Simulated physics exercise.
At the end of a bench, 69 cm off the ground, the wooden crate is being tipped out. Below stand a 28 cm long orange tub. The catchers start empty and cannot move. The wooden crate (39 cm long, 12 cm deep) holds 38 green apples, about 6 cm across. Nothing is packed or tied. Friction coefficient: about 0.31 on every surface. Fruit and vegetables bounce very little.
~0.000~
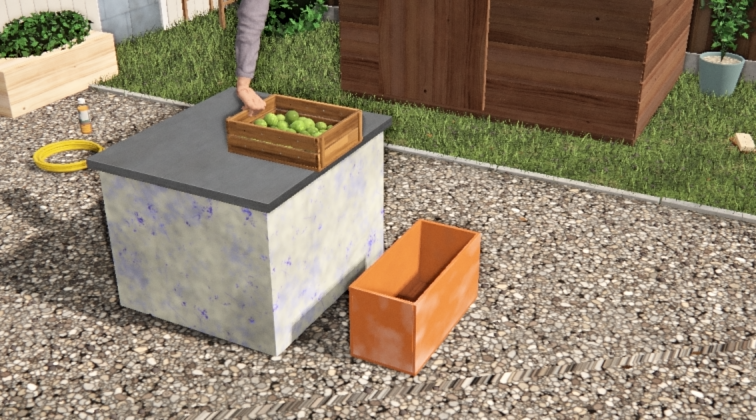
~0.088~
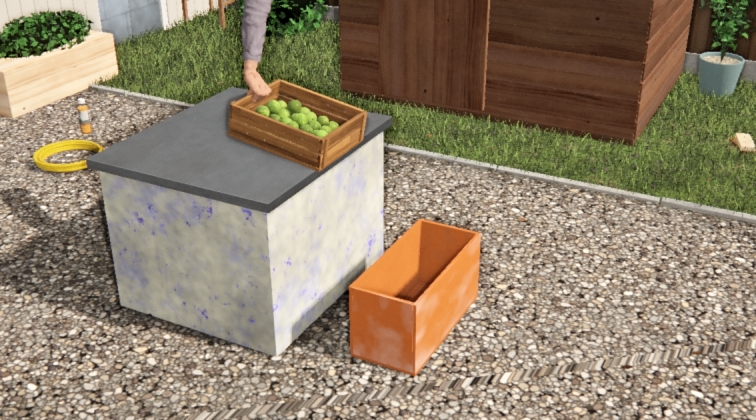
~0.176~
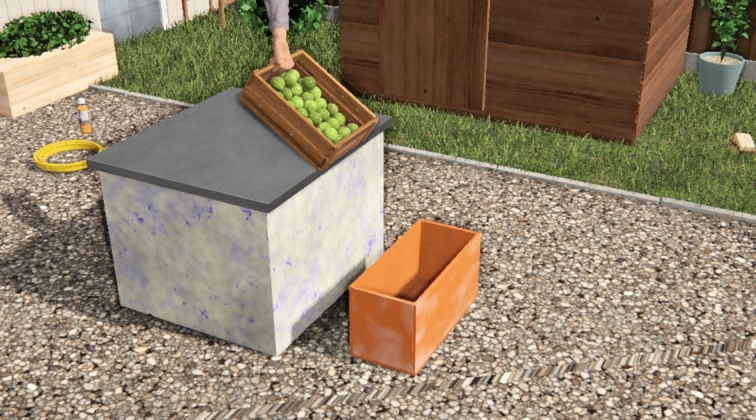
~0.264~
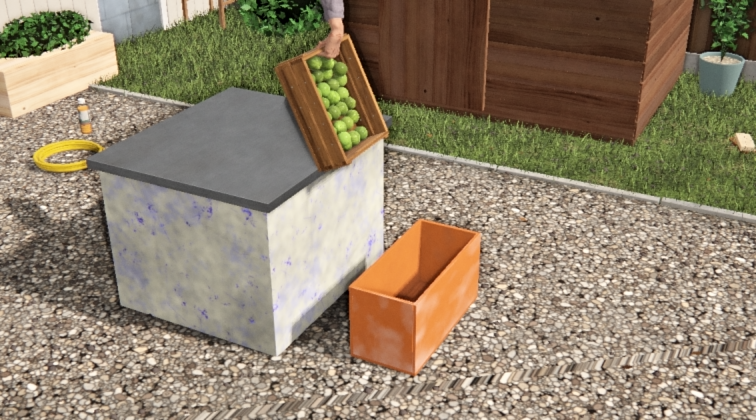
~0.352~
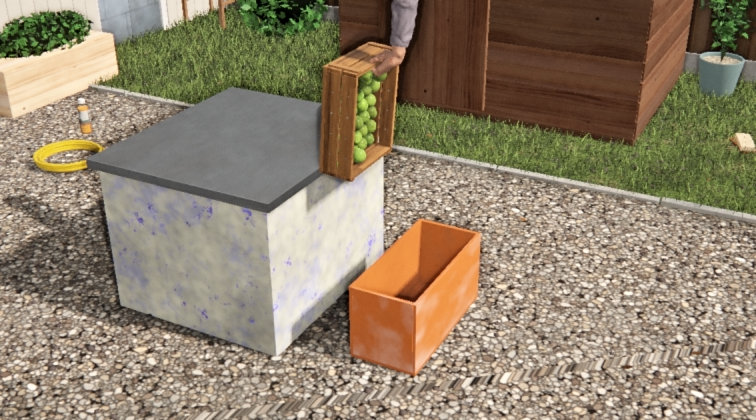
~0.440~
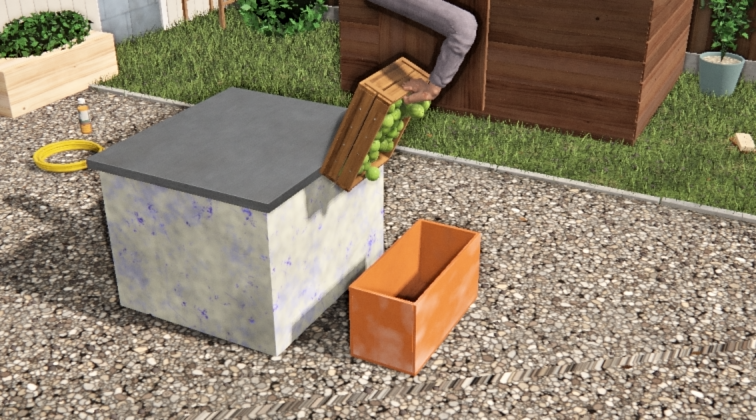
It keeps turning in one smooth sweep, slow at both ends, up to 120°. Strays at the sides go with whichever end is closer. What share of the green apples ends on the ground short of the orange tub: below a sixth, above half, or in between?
Fewer than one in six of the green apples end on the ground short of the orange tub.
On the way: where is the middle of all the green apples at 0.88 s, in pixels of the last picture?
Near (516, 336).
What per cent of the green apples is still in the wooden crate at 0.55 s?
Roughly 15 per cent is still inside.
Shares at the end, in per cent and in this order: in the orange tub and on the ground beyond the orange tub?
About 45 and 55 per cent.
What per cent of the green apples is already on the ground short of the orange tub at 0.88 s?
Some 0 per cent by then.
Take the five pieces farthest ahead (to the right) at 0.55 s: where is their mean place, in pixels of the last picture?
Around (474, 169).
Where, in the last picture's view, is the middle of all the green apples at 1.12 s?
Near (566, 355).
After 0.55 s, tilt 120°; 5 still in the wooden crate and 33 in the air.
After 0.68 s, tilt 120°; 11 in the orange tub and 27 in the air.
After 0.88 s, tilt 120°; 17 in the orange tub, 10 on the ground beyond the orange tub and 11 in the air.
Final count (at 1.12 s), 17 in the orange tub and 21 on the ground beyond the orange tub. Asked share, 0 of 38, 0 per cent.
